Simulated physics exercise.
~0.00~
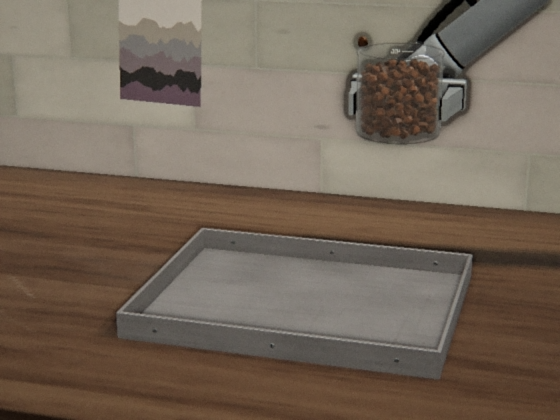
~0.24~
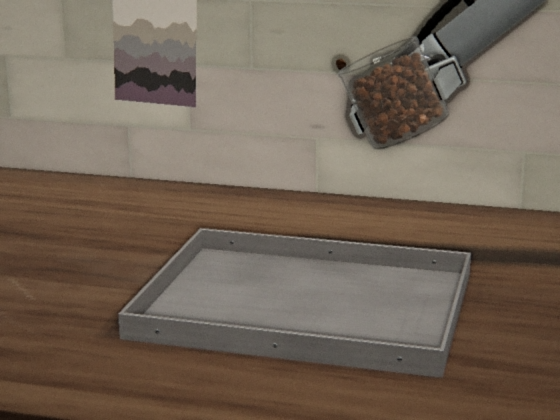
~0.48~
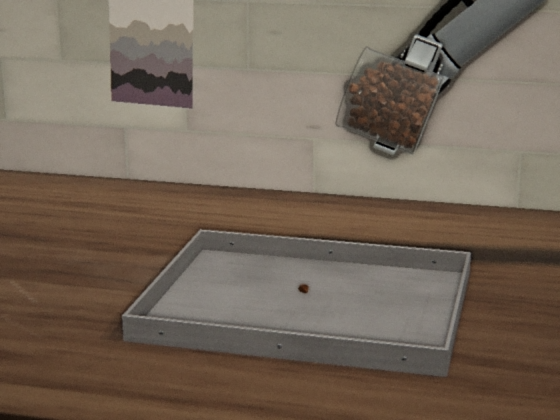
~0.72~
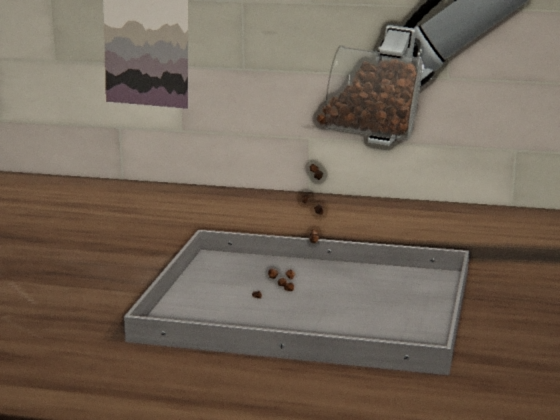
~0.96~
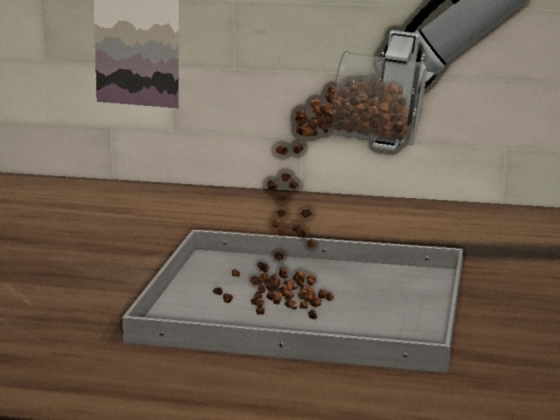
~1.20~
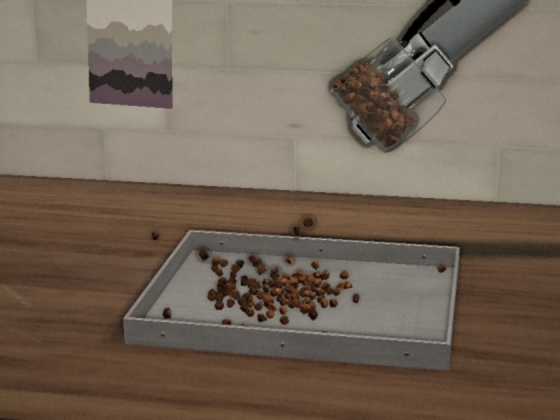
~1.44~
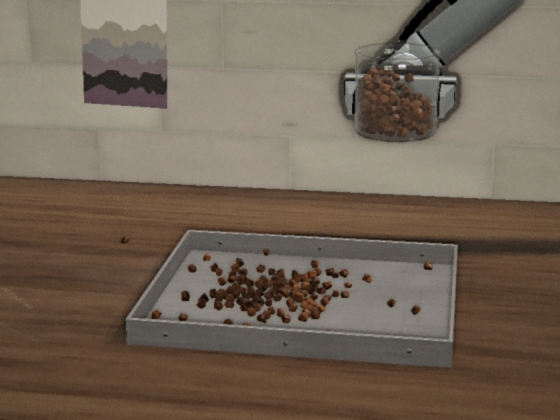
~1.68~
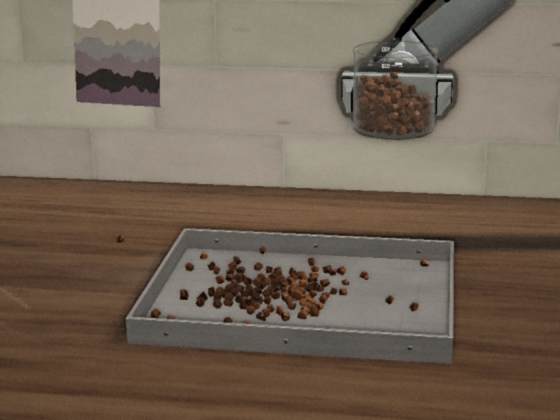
A grey robotic gripper holds a clear cup of reddish-brown pellets above a shallow grey tray on a brown wooden counter, seen from slightly above against pale tiles with a patterned sheet at left. The gripper tips the cup to the left until it lies on its side. A few pellets drop first, then a thicker stream falls and scatters across the tray. The cup swings back upright as the last pellets bounce, one landing on the counter left of the tray. It ends upright and still, partly full, above a loose spread of pellets.
